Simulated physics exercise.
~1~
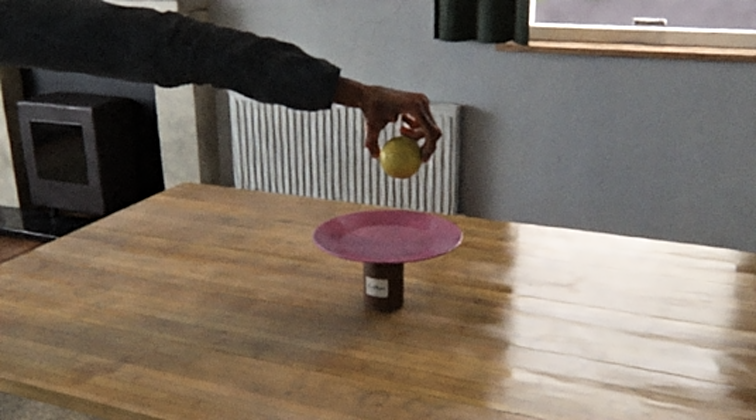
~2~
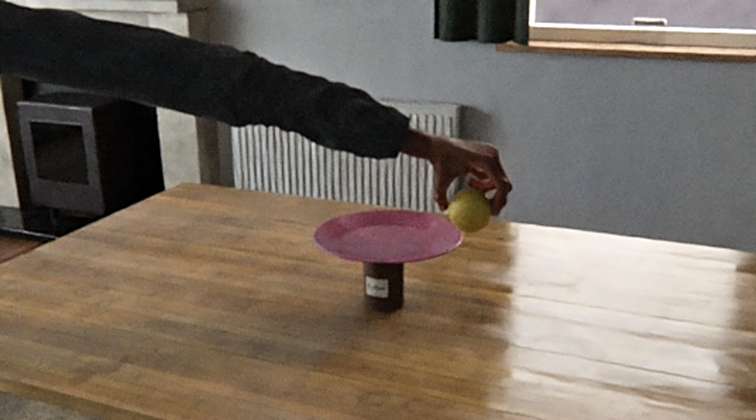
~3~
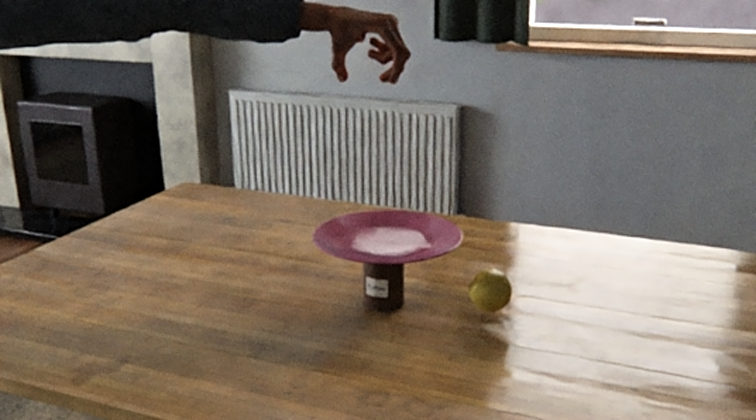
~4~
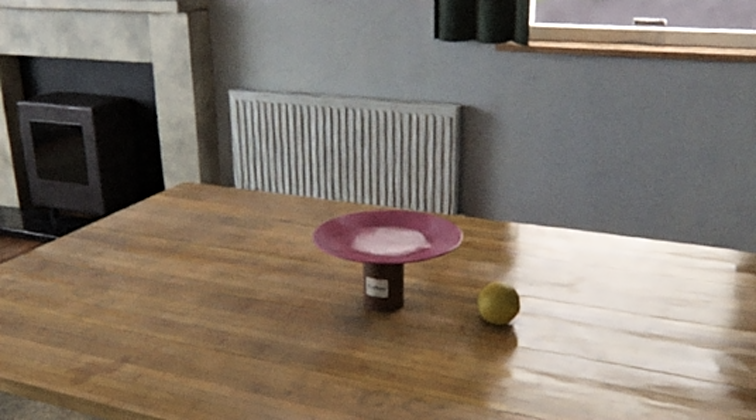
In a room with a grey wall, a white radiator and a stove at the left, a wooden table is seen from slightly above. A pink plate rests on top of a small brown jar near the middle of the table, and a dark-sleeved arm reaches in from the left, holding a yellow lemon above the plate. The hand moves the lemon right and down to the plate's right edge. It lets go and draws back to the left, and the lemon drops to the tabletop. The lemon shifts slightly right and nearer, then rests beside the jar, with the plate still balanced in place.
